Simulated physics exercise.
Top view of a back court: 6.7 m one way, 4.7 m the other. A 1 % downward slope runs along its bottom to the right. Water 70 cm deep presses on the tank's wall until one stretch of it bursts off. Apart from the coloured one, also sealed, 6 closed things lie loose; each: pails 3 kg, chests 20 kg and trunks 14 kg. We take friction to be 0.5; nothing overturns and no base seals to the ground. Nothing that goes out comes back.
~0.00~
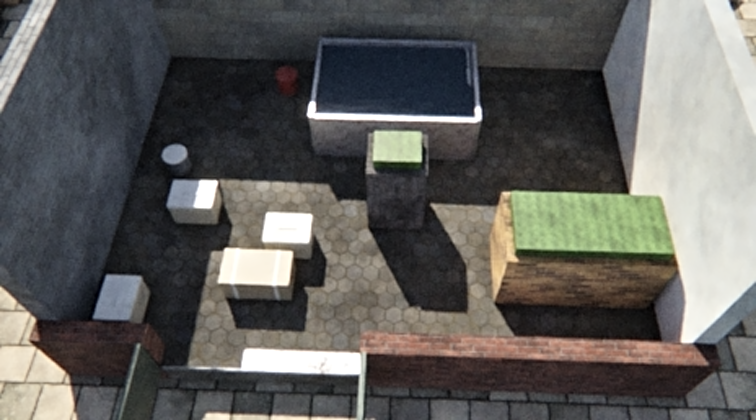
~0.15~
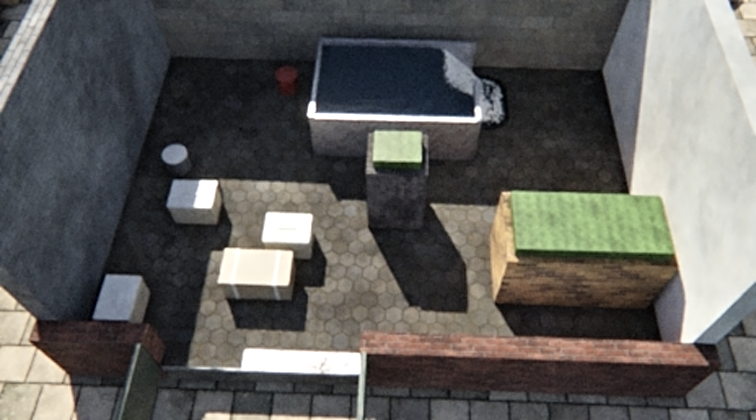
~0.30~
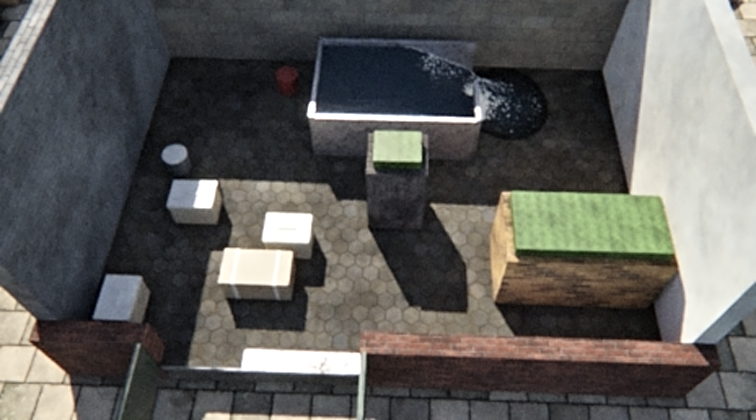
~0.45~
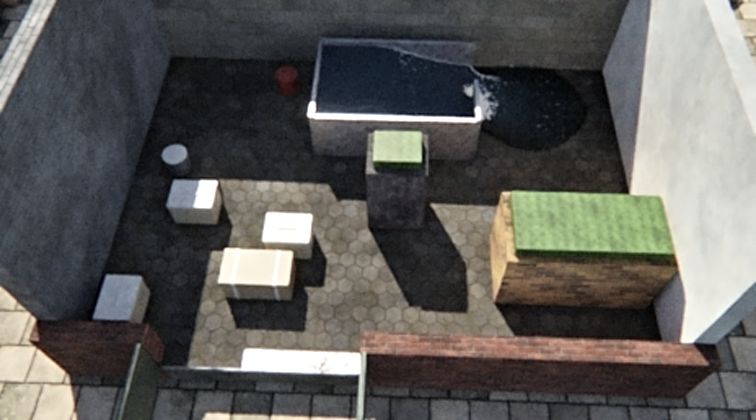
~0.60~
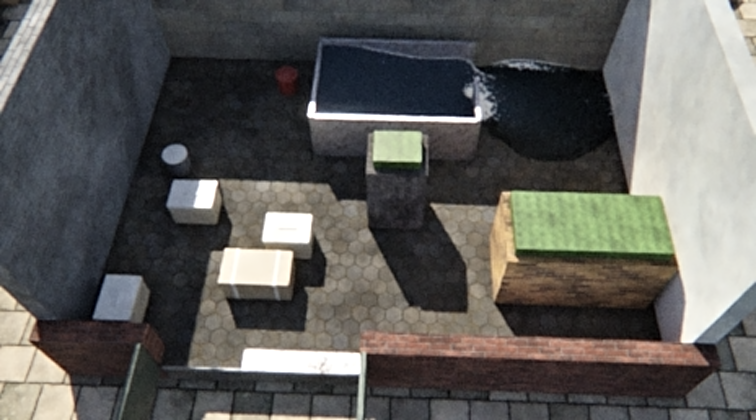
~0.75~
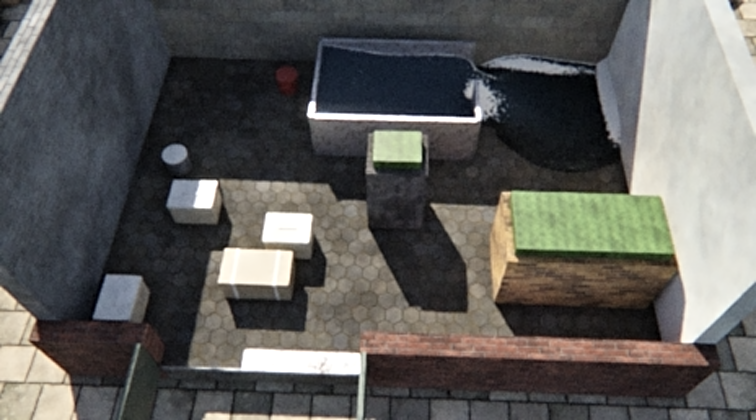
In a walled back court seen from above, a pale tank of dark water stands near scattered boxes and a red pail. Water bursts from the tank's right end, fans out across the paving and reaches the right wall, foaming along its edges, while the pail and boxes stay still.
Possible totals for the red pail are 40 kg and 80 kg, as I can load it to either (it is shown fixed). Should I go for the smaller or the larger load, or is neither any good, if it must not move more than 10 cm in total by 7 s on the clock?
The smaller is fine.
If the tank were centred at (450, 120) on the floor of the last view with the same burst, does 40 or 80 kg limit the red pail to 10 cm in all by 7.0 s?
For that case: Lighter one suffices.
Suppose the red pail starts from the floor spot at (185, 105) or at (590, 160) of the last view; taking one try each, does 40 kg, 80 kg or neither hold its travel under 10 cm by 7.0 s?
At the first place the small mass does it, and at the second you need the bigger mass.
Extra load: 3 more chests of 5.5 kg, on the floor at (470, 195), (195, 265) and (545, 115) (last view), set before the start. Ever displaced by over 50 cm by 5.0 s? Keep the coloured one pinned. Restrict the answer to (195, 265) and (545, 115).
Below the mark, beyond the mark.
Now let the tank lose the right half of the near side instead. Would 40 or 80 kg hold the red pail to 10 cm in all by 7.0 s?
Then even the small mass works.
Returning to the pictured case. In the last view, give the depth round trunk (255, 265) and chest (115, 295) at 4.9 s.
I'd estimate 2 cm for the first and 0 cm for the second.
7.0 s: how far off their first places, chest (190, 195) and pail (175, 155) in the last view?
Taking them in order, that's 0 centimetres and 50 centimetres.
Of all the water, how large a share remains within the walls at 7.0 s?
Close to 96 in a hundred parts remain.
After 1.4 s the red pail would be 0 cm from its start with 40 kg and 0 cm from its start with 80 kg; 0 cm of water round it then.
After 3.1 s the red pail would be 0 cm from its start with 40 kg and 0 cm from its start with 80 kg; 0 cm of water round it then.
After 4.9 s the red pail would be 0 cm from its start with 40 kg and 0 cm from its start with 80 kg; 1 cm of water round it then.
After 7.0 s the red pail would be 0 cm from its start with 40 kg and 0 cm from its start with 80 kg; 2 cm of water round it then.
